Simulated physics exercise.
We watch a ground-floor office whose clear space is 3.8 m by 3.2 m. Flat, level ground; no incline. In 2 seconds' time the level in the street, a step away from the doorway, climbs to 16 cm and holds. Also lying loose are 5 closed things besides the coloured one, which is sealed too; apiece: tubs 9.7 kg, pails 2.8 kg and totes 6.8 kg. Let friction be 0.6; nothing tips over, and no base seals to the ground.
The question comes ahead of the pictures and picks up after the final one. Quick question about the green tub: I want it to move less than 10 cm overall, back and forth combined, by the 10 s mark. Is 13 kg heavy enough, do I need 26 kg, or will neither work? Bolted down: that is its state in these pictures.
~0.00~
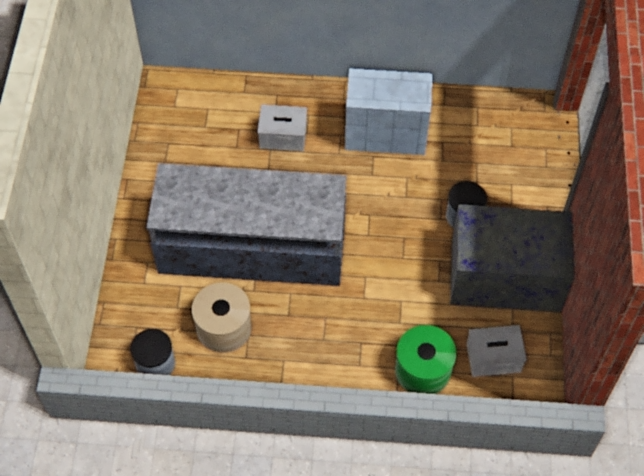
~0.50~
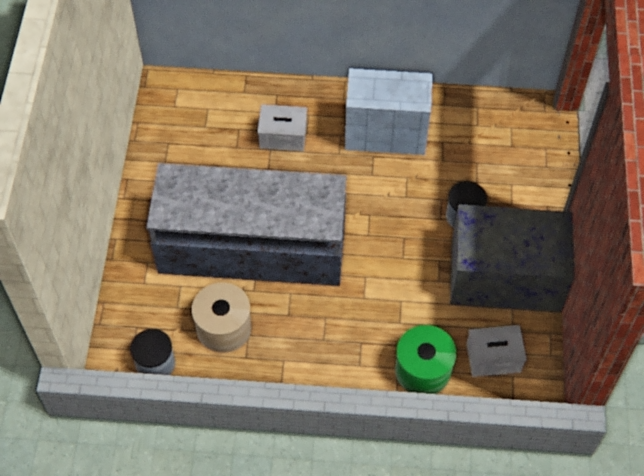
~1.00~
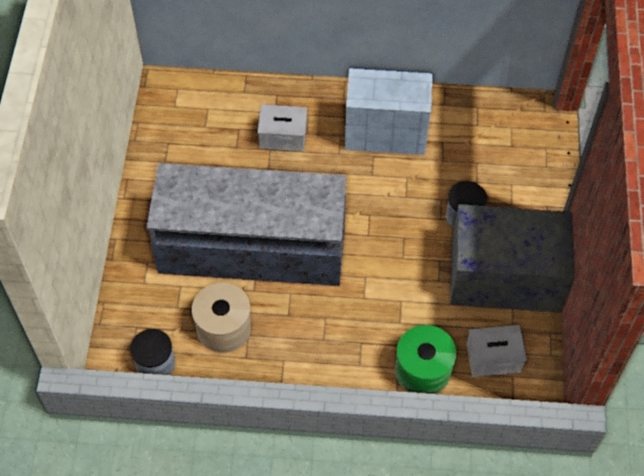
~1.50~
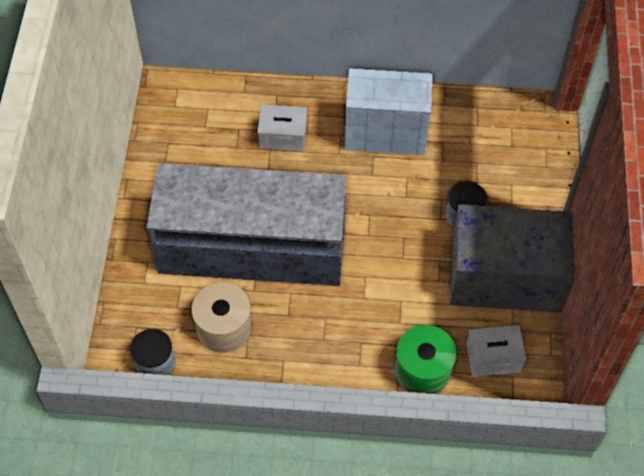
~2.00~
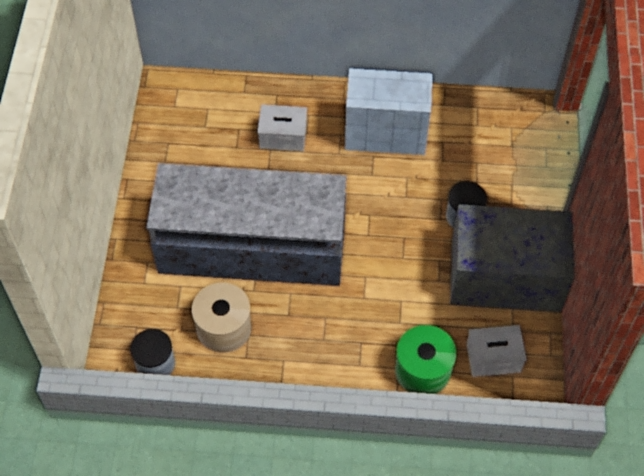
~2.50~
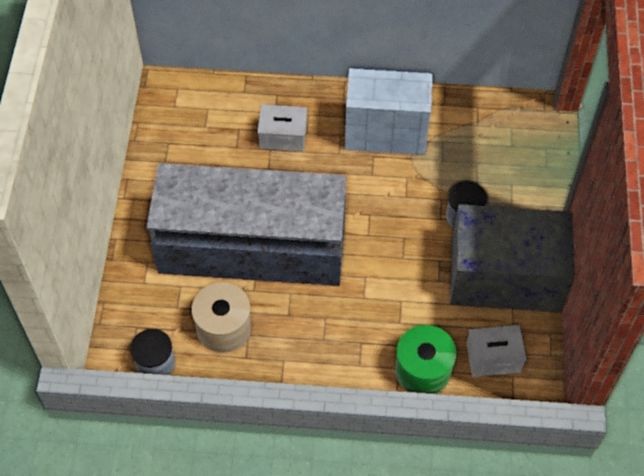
13 kg is heavy enough.
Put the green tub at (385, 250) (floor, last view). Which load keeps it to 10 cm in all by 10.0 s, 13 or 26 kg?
So heavier weight required.
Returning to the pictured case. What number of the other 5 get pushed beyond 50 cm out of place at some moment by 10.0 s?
It works out to 2.
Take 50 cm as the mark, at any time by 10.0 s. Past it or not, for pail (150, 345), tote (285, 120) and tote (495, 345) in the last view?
Taking them in order: Beyond the mark, within the mark and within the mark.
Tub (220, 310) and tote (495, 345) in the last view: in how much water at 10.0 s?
Close to 7 and 5 centimetres.
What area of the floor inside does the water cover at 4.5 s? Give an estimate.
Somewhere about 6.0 m2, give or take.
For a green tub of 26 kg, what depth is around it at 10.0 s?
Close to 5 cm deep.
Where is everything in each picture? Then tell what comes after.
The green tub at (427, 352), on the bottom; water covers 0.0 m2; 0 of 6 have shifted, in the first picture.
The green tub at (427, 352) rests on the ground; water covers 0.0 m2; 0 of 6 have shifted, in the second picture.
The green tub at (427, 352) rests on the ground; water covers 0.0 m2; 0 of 6 have shifted, in the third picture.
The green tub at (427, 352), on the bottom; 0.0 m2 under water; 0 of 6 have shifted, in the fourth picture.
The green tub at (427, 352) rests on the ground; 0.3 m2 under water; 0 of 6 have shifted, in the fifth picture.
The green tub at (427, 352) rests on the ground; water covers 1.1 m2; 0 of 6 have shifted, in the sixth picture.
After 3.5 s the green tub would be 0 cm from its start with 13 kg and 0 cm from its start with 26 kg; 0 cm of water round it then.
After 4.5 s the green tub would be 0 cm from its start with 13 kg and 0 cm from its start with 26 kg; 0 cm of water round it then.
After 7.0 s the green tub would be 0 cm from its start with 13 kg and 0 cm from its start with 26 kg; 3 cm of water round it then.
After 10.0 s the green tub would be 0 cm from its start with 13 kg and 0 cm from its start with 26 kg; 5 cm of water round it then.
